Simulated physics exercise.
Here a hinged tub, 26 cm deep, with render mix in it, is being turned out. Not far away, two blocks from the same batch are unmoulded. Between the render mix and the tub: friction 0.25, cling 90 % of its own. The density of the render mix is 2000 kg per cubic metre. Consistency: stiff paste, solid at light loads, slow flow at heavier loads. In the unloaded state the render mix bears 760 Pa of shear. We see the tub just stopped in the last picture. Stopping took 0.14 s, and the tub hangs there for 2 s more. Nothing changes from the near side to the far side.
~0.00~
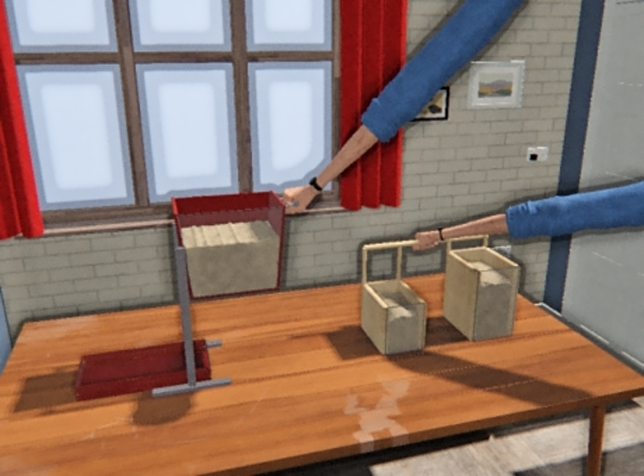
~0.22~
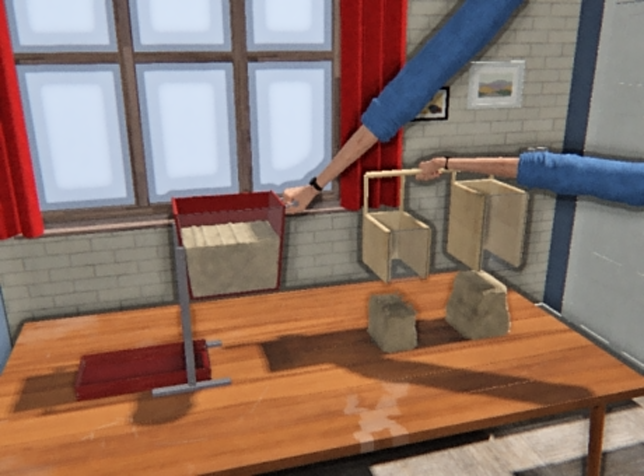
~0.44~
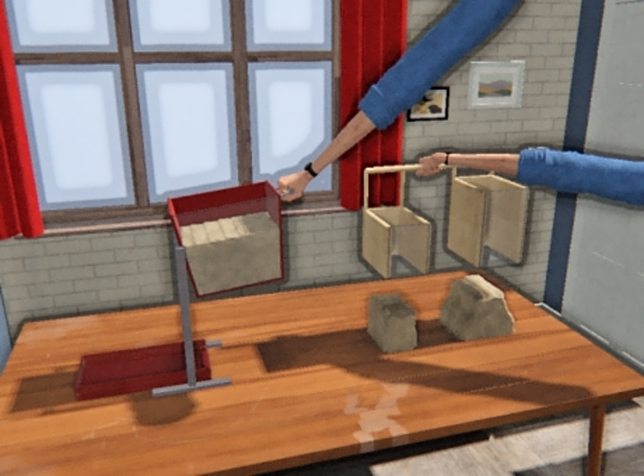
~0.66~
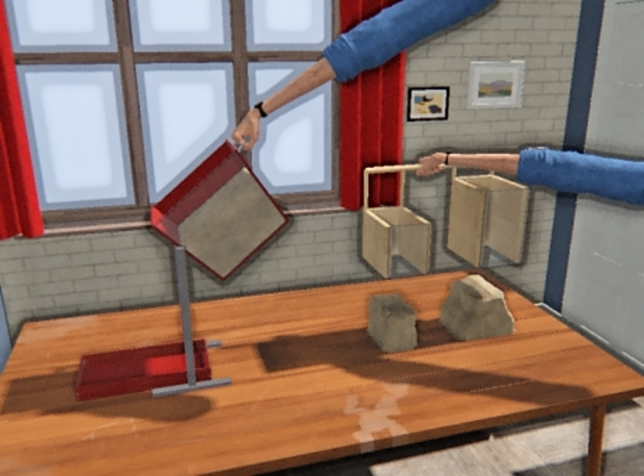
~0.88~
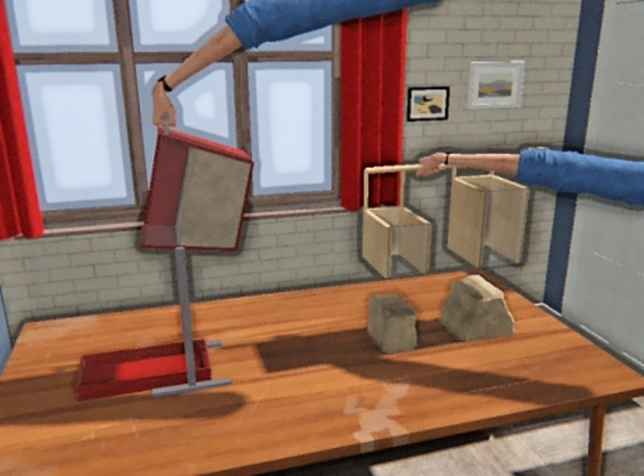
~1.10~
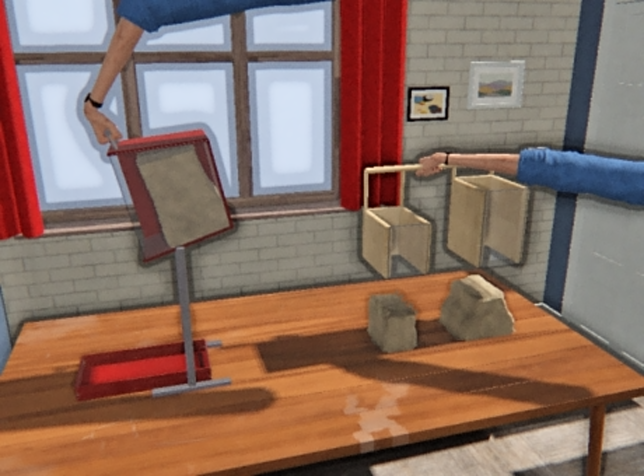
A red, clear-sided tub of grey-beige mix stands on a grey post at the left of a wooden table, seen from slightly above in a brick-walled room with a red-curtained window. A red tray lies below it, and two pale box moulls joined by a handle sit at right. One blue-sleeved arm lifts the moulds off two blocks, which slump slightly, then another swings the tub up and over leftward, the mix still inside, while the camera stays still.
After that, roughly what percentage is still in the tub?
Roughly 38 %.
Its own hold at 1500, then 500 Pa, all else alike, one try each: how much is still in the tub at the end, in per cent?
About 100 % first, about 35 % second.
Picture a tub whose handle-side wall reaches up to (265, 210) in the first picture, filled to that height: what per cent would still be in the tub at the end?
Near 40 per cent.
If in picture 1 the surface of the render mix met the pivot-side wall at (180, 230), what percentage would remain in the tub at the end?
I'd put it close to 35 in a hundred.
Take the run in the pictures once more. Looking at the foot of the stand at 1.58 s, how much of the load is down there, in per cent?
Some 45 per cent.
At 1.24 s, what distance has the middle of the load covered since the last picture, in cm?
The change is near 8 cm.
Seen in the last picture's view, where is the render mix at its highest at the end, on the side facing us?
Highest point: Approx. (196, 211).
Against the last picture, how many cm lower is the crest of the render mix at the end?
About 18 cm.
By 1.24 s, the tub is at 102 degrees and holds 91 %.
By 1.41 s, the tub is at 102 degrees and holds 46 %.
By 1.58 s, the tub is at 102 degrees and holds 40 %.
By 1.75 s, the tub is at 102 degrees and holds 38 %.
By 3.10 s, at the end, the tub is at 102 degrees and holds 38 %.
